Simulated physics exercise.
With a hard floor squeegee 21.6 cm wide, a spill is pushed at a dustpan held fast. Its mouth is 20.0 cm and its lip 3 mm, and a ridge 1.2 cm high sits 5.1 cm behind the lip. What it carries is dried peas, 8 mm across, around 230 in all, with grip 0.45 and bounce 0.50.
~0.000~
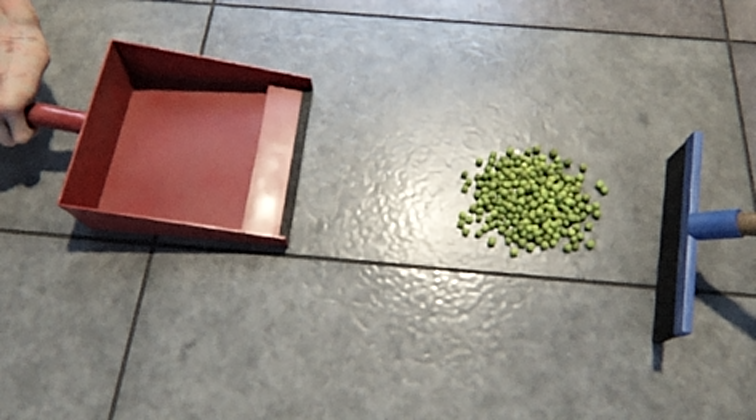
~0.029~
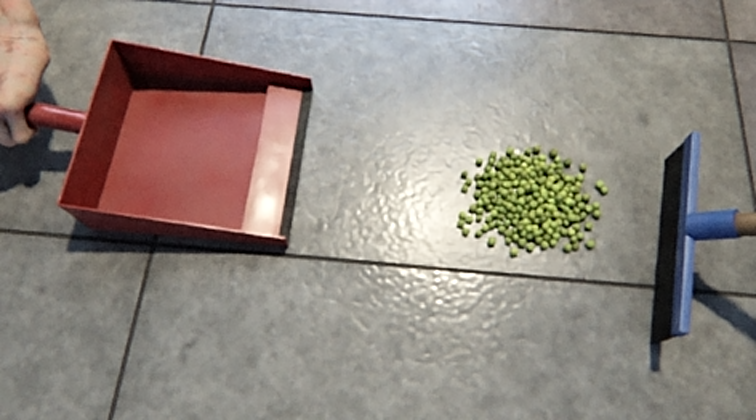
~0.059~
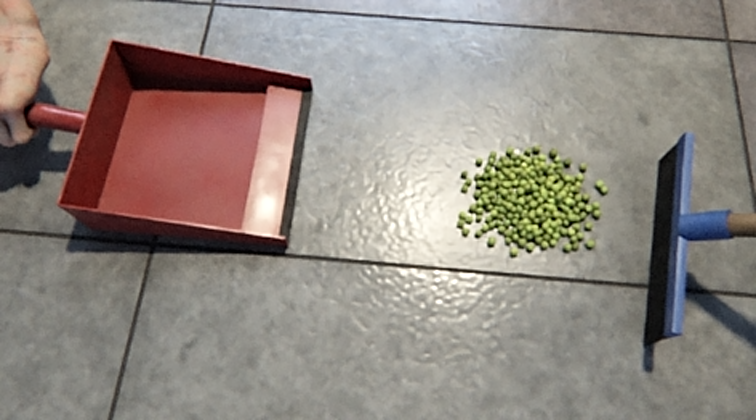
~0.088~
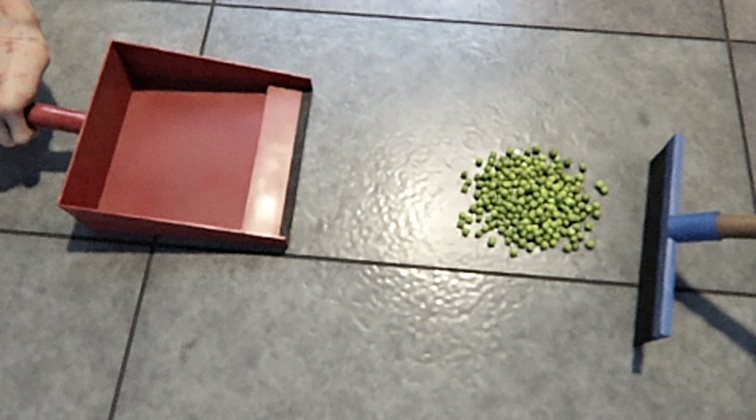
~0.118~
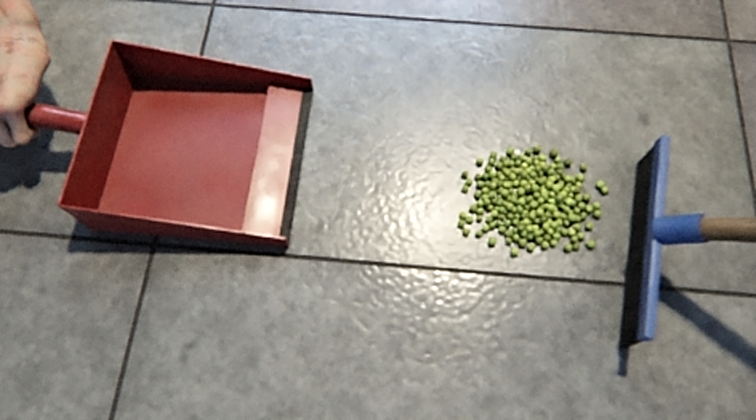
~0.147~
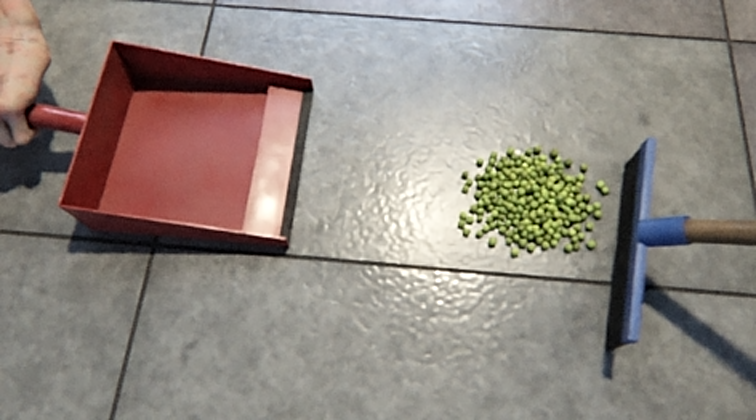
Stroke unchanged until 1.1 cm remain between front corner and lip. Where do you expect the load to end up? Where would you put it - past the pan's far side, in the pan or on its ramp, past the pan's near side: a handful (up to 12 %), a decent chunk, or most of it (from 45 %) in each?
I'd say far side: A handful, pan: A handful, near side: A decent chunk.
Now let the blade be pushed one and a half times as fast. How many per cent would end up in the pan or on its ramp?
In that case roughly 5 percent.
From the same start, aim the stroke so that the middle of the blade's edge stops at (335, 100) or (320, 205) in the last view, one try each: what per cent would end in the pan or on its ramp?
Some 25 per cent on the first try, 20 per cent on the second.
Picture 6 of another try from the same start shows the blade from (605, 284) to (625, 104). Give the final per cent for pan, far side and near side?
Pan 15 % / far 40 % / near 10 %.
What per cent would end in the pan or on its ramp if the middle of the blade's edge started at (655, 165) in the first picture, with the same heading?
I'd put it at around 15 per cent.
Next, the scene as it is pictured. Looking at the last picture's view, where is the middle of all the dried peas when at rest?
After settling, the middle sits near (337, 172).
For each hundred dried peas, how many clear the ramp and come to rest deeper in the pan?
Something like 0 per cent of the whole.
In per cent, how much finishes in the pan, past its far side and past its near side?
Far side 0, pan 0, near side 25.
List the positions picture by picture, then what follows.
Blade from (681, 331) to (693, 140), moved 0.0 cm, 0 of the pieces shifted so far; middle of the pieces at (530, 199); pan at (191, 154), in the first picture.
Blade from (679, 331) to (691, 141), moved 0.2 cm, 0 of the pieces shifted so far; middle of the pieces at (530, 199), in the second picture.
Blade from (671, 332) to (684, 141), moved 0.9 cm, 0 of the pieces shifted so far; middle of the pieces at (530, 199), in the third picture.
Blade from (660, 333) to (674, 142), moved 2.0 cm, 0 of the pieces shifted so far; middle of the pieces at (530, 199), in the fourth picture.
Blade from (644, 336) to (661, 144), moved 3.6 cm, 0 of the pieces shifted so far; middle of the pieces at (531, 199), in the fifth picture.
Blade from (629, 338) to (647, 146), moved 5.1 cm, 0 of the pieces shifted so far; middle of the pieces at (531, 199); pan at (192, 155). The blade's pace is about 0.53 m/s, heading 13 degrees towards the viewer's side, in the sixth picture.
After 0.45 s, middle of the blade 20 cm from the lip; 0 % over the lip, far side 0 %, near side 5 %.
After 0.66 s, middle of the blade 9 cm from the lip; 0 % over the lip, far side 0 %, near side 15 %.
After 0.98 s, middle of the blade 3 cm from the lip; 0 % over the lip, far side 0 %, near side 25 %.
At rest (1.6 s), far side 0 %, pan 0 %, near side 25 %, in front of the lip or behind the blade 75 %.
